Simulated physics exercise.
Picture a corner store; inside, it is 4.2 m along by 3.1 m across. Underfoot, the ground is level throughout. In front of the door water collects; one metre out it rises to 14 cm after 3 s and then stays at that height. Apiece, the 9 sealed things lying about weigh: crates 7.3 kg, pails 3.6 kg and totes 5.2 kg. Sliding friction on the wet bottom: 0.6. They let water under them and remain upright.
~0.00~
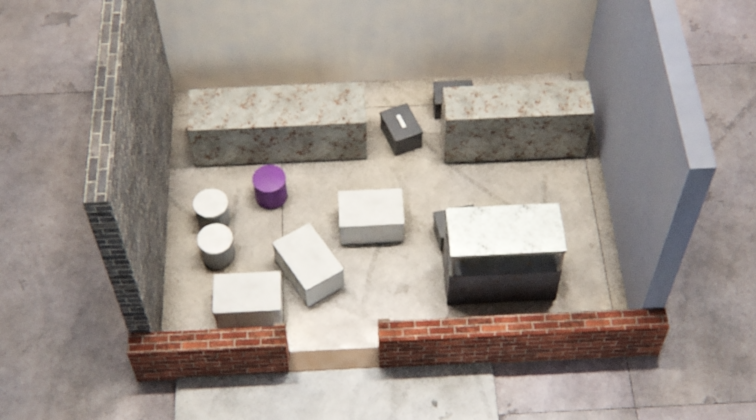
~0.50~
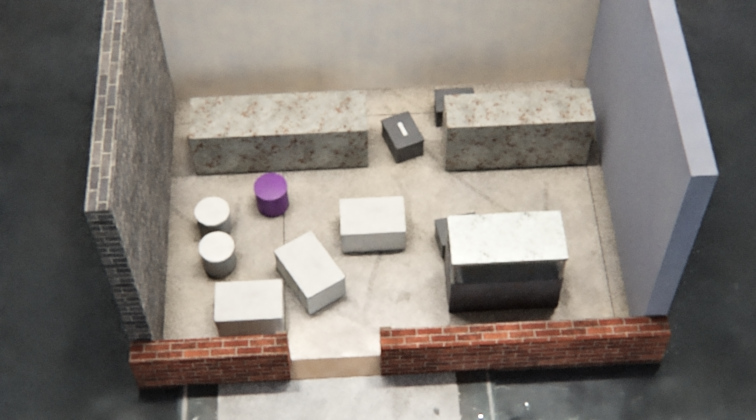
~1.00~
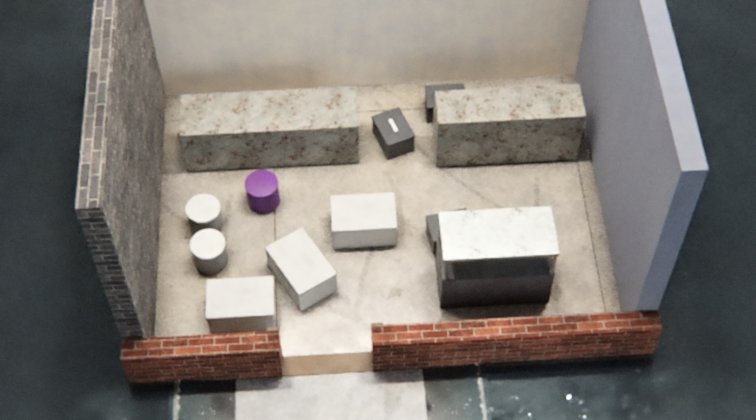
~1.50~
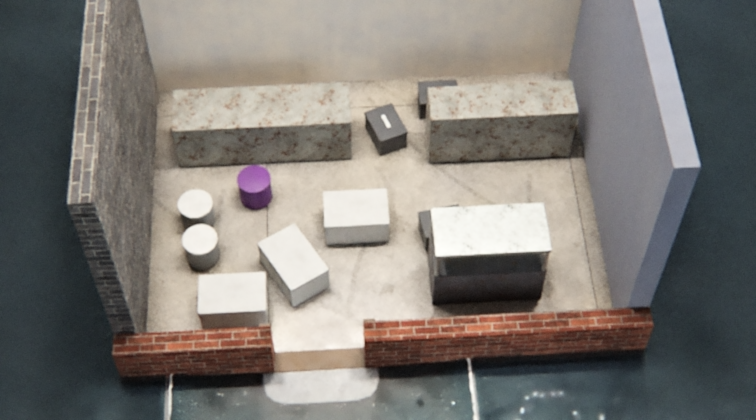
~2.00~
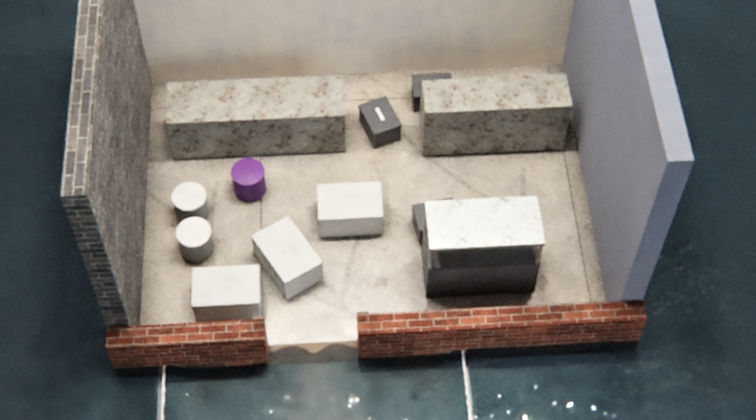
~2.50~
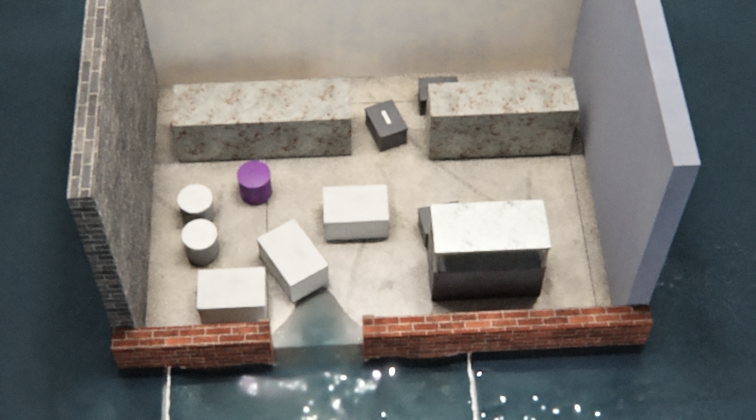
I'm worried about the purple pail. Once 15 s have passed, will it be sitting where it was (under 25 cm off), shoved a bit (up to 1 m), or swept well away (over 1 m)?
It will be shoved a bit.
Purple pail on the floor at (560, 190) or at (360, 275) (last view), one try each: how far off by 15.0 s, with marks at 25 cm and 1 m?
Results in order: It ends up well away; it ends up well away.
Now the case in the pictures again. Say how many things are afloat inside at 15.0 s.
9 of them.
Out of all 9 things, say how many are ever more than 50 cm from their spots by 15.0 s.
9.
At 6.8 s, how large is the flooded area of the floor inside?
Roughly 8.5 m2 of it is wet.
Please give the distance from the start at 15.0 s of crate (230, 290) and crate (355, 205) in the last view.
First 100 cm, then 200 cm.
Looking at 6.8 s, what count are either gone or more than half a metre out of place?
That would be 4.
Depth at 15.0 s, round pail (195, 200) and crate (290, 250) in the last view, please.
Depths: Near 5 cm, then near 7 cm.
After 3.5 s the purple pail is near (254, 174), 0.0 m from its start, aground; 0 afloat.
After 6.8 s the purple pail is near (172, 173), 0.8 m from its start, afloat; 3 afloat.
After 11.0 s the purple pail is near (181, 258), 1.1 m from its start, afloat; 7 afloat.
After 15.0 s the purple pail is near (196, 169), 0.5 m from its start, afloat; 9 afloat.
